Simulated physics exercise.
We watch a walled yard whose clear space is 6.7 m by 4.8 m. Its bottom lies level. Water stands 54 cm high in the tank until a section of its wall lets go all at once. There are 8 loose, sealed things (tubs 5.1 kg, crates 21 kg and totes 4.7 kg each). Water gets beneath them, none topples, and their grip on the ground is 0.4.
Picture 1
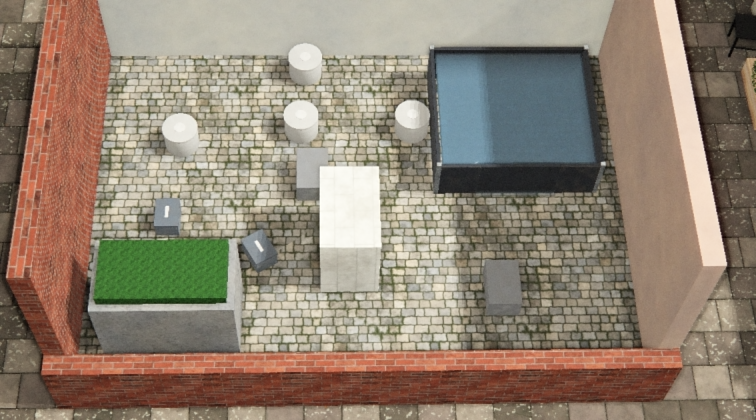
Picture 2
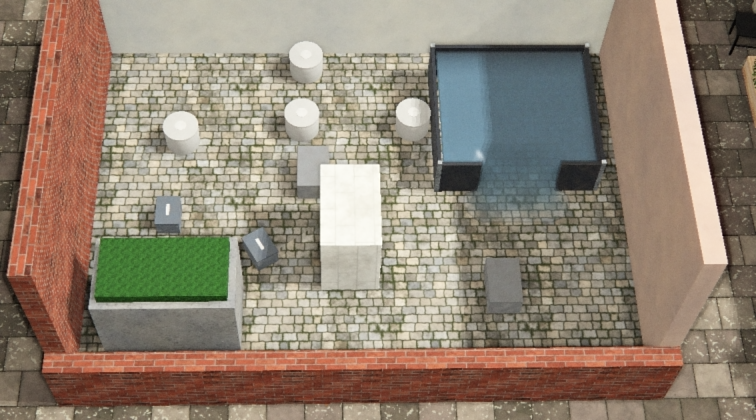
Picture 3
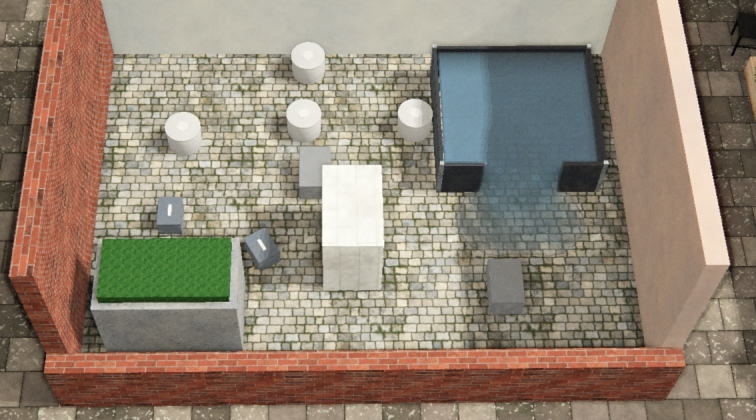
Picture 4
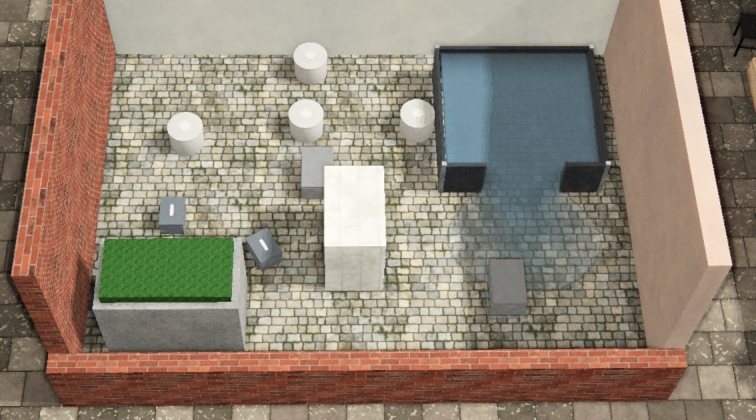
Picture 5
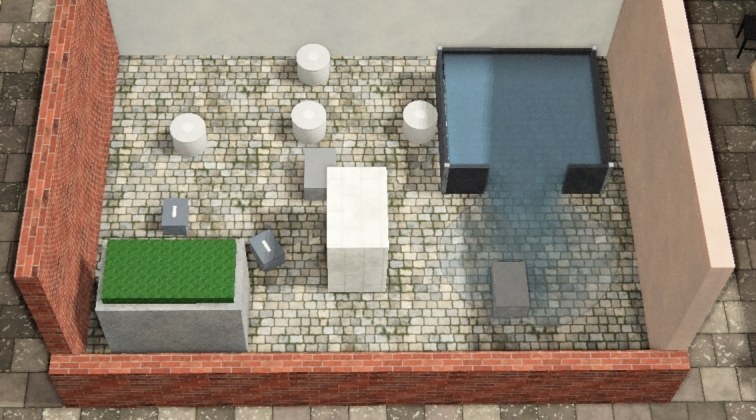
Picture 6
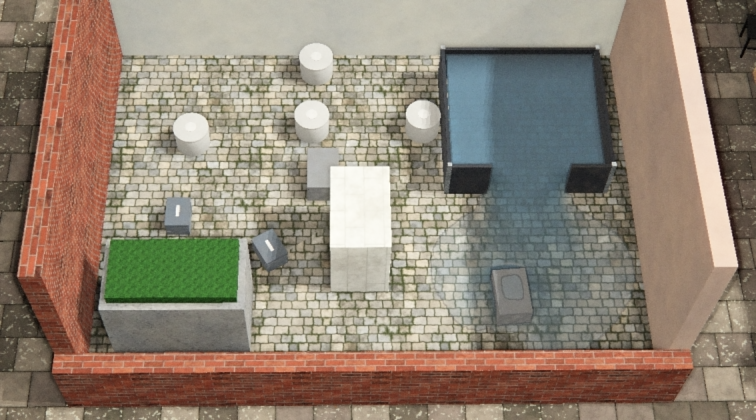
The footage shows a walled, cobbled yard with scattered blocks and cylinders as an opening appears in the front of a dark-sided water tank, and water spreads across the paving toward the viewer, surrounding a gray block.
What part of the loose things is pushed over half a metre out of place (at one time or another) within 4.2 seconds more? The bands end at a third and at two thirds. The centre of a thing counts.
That comes to not even a third.
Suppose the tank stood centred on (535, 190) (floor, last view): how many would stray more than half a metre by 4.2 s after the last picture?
In that case 2 of them.
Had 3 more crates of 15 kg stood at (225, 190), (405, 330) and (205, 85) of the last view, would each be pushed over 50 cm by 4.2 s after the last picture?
In turn: Less, more, under.
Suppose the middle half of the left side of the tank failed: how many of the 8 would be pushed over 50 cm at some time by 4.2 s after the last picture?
Then 6.
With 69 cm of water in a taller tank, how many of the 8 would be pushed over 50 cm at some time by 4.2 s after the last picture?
In that case 2 of them.
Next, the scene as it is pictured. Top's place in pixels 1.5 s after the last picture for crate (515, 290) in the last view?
Around (467, 333).
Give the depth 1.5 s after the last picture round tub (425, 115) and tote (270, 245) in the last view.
Roughly 0 and 0 cm.
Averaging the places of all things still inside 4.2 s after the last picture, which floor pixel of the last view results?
Near (291, 168).
Then, 0.4 s after the last picture 1 of 8 are over 50 cm from their spots; 0 afloat.
Then, 1.5 s after the last picture 1 of 8 are over 50 cm from their spots; 1 afloat.
Then, 2.8 s after the last picture 1 of 8 are over 50 cm from their spots; 1 afloat.
Then, 4.2 s after the last picture 2 of 8 are over 50 cm from their spots, and 2 have been at some point; 1 afloat.
